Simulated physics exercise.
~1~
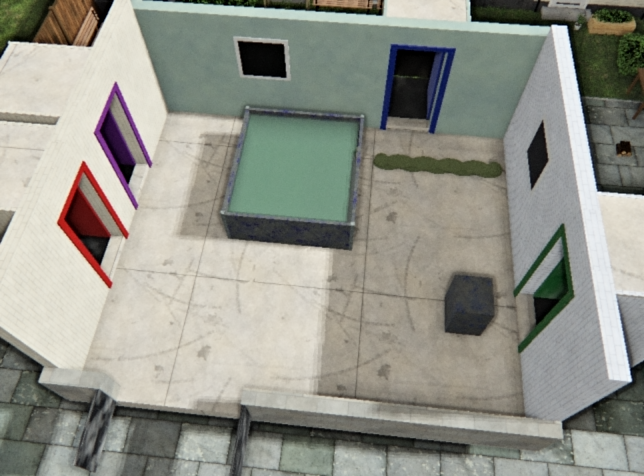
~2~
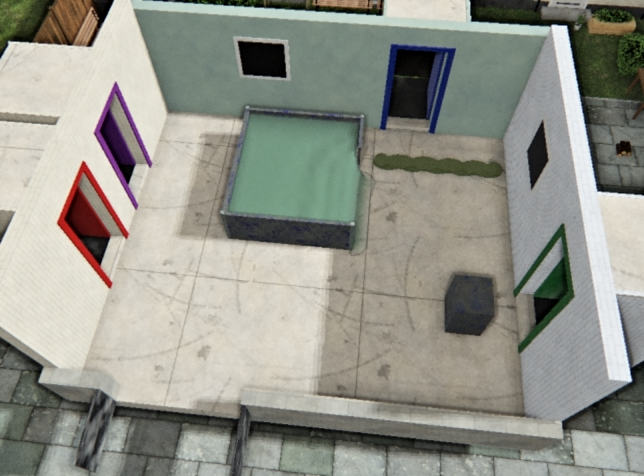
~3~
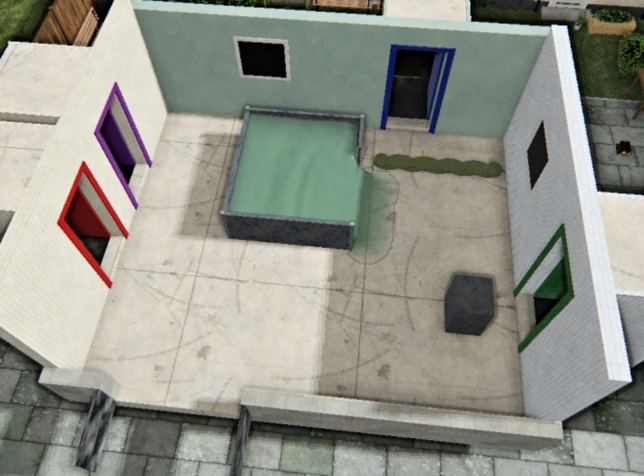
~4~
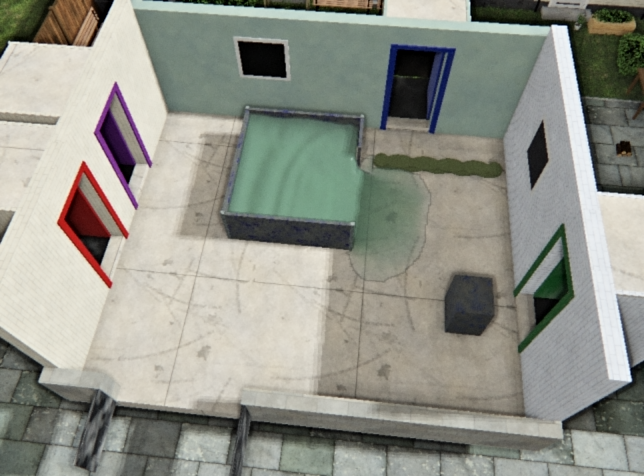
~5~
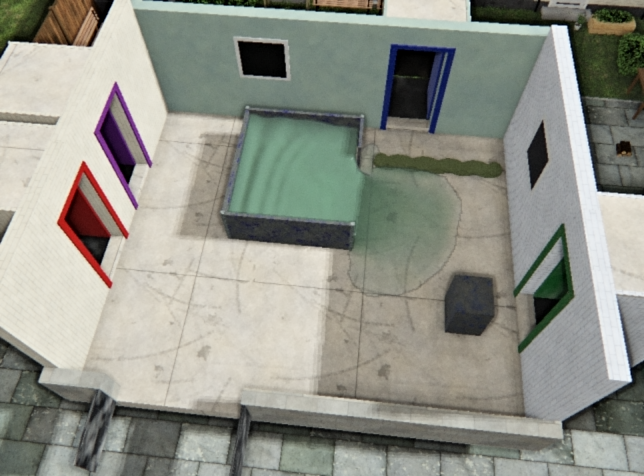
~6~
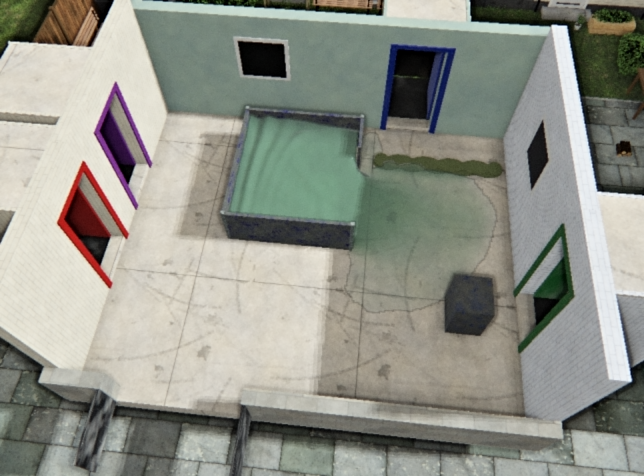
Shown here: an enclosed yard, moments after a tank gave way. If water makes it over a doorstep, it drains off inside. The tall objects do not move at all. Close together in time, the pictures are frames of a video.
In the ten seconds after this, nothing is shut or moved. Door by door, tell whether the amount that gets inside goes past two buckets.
At the end, purple door: Two buckets at most. Green door: Above two buckets. Red door: Two buckets at most. Blue door: Two buckets at most.
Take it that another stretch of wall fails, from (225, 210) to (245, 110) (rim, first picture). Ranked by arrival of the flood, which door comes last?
I'd name the door marked green.
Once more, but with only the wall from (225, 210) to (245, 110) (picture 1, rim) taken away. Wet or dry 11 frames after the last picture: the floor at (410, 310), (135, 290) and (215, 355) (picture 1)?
Unwetted, submerged, unwetted.
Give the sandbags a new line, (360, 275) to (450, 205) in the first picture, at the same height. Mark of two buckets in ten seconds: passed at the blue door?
As far as I can tell, the blue door goes past the limit.
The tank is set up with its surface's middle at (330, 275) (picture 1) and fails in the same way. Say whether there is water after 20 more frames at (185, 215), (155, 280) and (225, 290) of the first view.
Points in turn: Not reached; not reached; not reached.
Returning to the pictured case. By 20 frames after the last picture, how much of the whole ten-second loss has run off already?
I'd put it at 20 per cent.
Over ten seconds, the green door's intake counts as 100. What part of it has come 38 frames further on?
Some 100 per cent.
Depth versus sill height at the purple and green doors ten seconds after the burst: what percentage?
In order: Roughly 90 and 60 in a hundred.
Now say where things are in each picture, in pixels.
The first frame shows the tank at (297, 165) is whole and still.
In the second frame, water pours out at (353, 202) and has run to (352, 253).
In the third frame, the front is at (368, 260), out from the gap at (353, 203).
In the fourth frame, the front is at (394, 272), out from the gap at (353, 204).
In the fifth frame, water pours out at (353, 203) and has run to (456, 201).
In the sixth frame, water pours out at (353, 203) and has run to (490, 209).
A moment on, water covers 25 % of the floor; the purple door not reached, the green door wet at the sill, nothing in, the red door not reached, the blue door not reached.
Next, water covers 35 % of the floor; the purple door not reached, the green door over two buckets in, the red door not reached, the blue door wet at the sill, nothing in.
Then, water covers 45 % of the floor; the purple door not reached, the green door over two buckets in, the red door not reached, the blue door wet at the sill, nothing in.
Later, water covers 80 % of the floor; the purple door not reached, the green door over two buckets in, the red door wet at the sill, nothing in, the blue door wet at the sill, nothing in.
In the end, water covers 95 % of the floor; the purple door wet at the sill, nothing in, the green door over two buckets in, the red door under two buckets in, the blue door wet at the sill, nothing in.
